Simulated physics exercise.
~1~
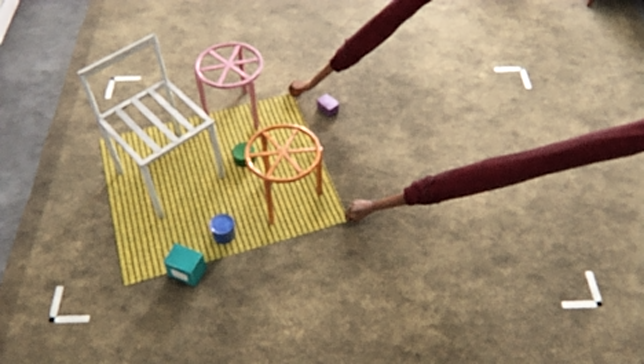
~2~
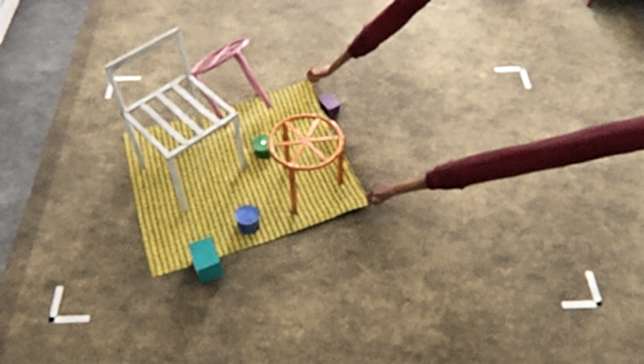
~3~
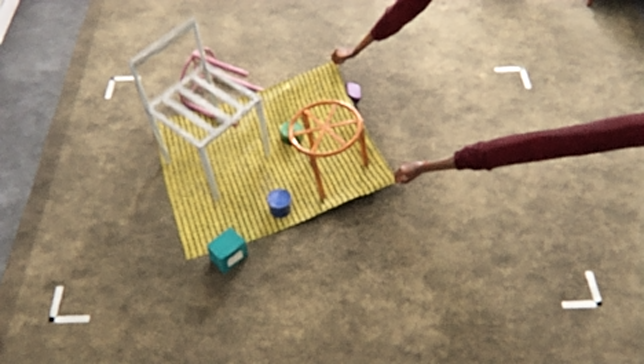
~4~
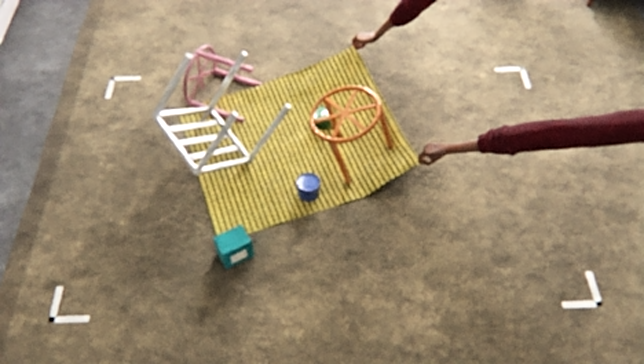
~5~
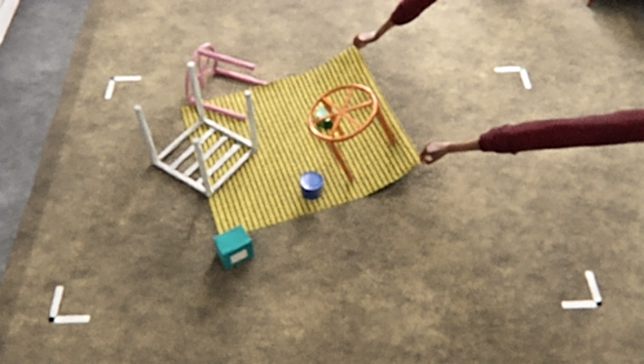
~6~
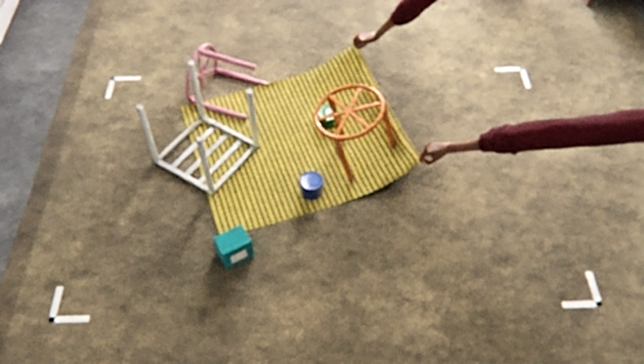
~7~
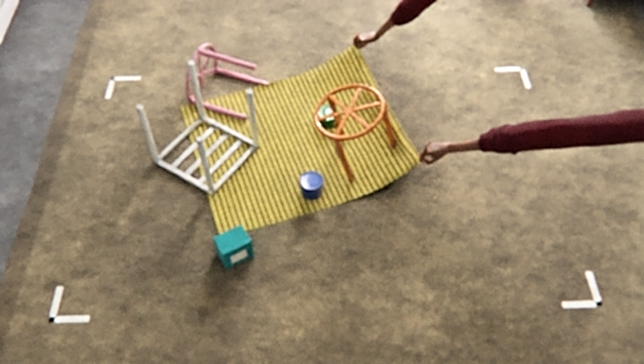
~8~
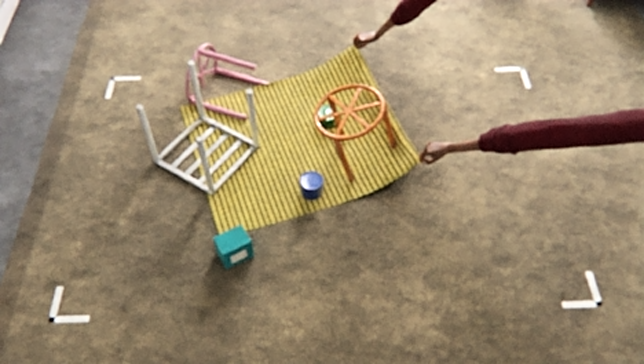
Yellow mat dragged up and right by two hands, carrying a bucket and orange stool along while pink stool and white chair topple.
